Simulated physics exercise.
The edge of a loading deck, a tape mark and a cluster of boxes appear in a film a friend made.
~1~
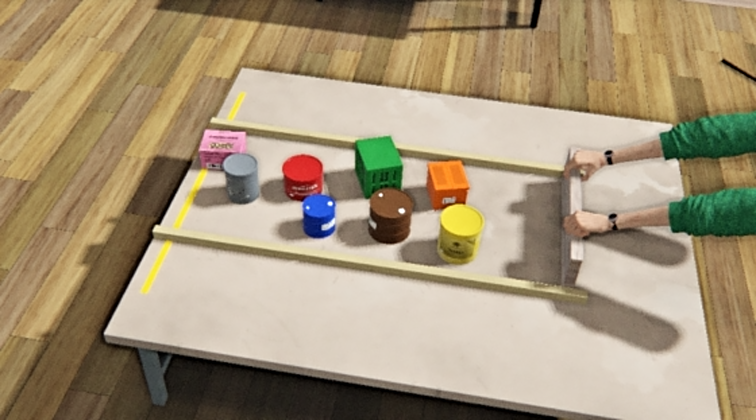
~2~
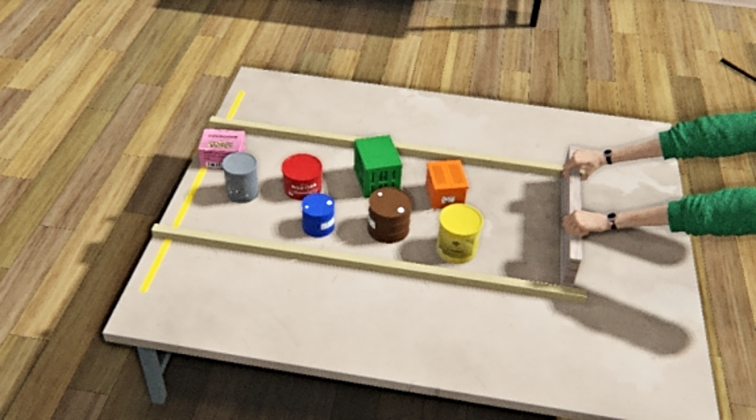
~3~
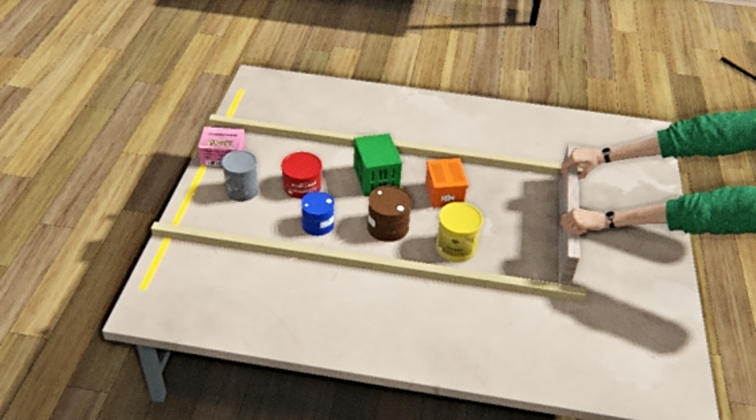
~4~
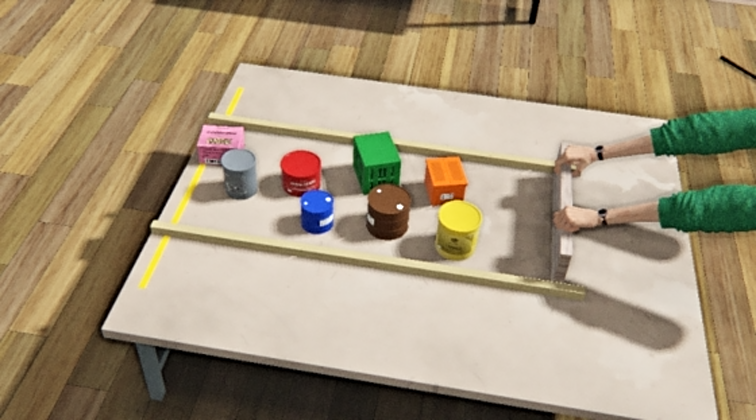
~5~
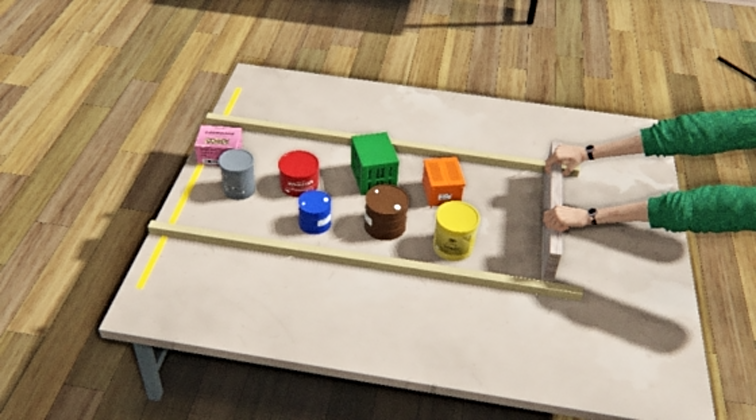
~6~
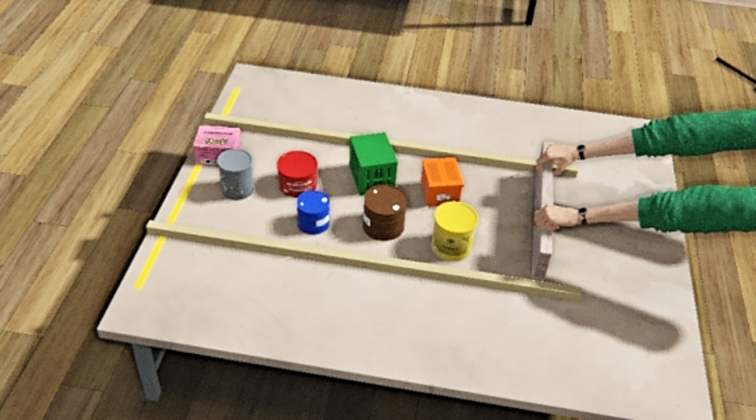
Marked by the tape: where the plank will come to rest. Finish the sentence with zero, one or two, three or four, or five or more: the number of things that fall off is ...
The number of things that fall off is five or more.
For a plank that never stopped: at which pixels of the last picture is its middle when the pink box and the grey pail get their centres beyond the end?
Pink box: (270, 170); grey pail: (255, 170).
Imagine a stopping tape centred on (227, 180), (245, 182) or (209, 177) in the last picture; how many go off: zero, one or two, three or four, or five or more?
More than four; either one or two; 5 or more.
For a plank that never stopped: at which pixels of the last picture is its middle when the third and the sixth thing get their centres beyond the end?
At roughly (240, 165), then roughly (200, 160).
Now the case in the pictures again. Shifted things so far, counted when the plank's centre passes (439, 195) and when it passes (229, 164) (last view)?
At the first point the count is 3, at the second it's 8.
Early on, none off yet; pink box at rest near (218, 146); grey pail at rest near (236, 175); red pail at rest near (298, 174).
A while later, none off yet; pink box at rest near (218, 146); grey pail travelled about its own width near (207, 182); red pail travelled about its own width near (240, 172).
Finally, the number that fall off is five or more; lost, yellow pail, orange tote, brown canister, green crate, blue canister, red pail, grey pail and pink box.
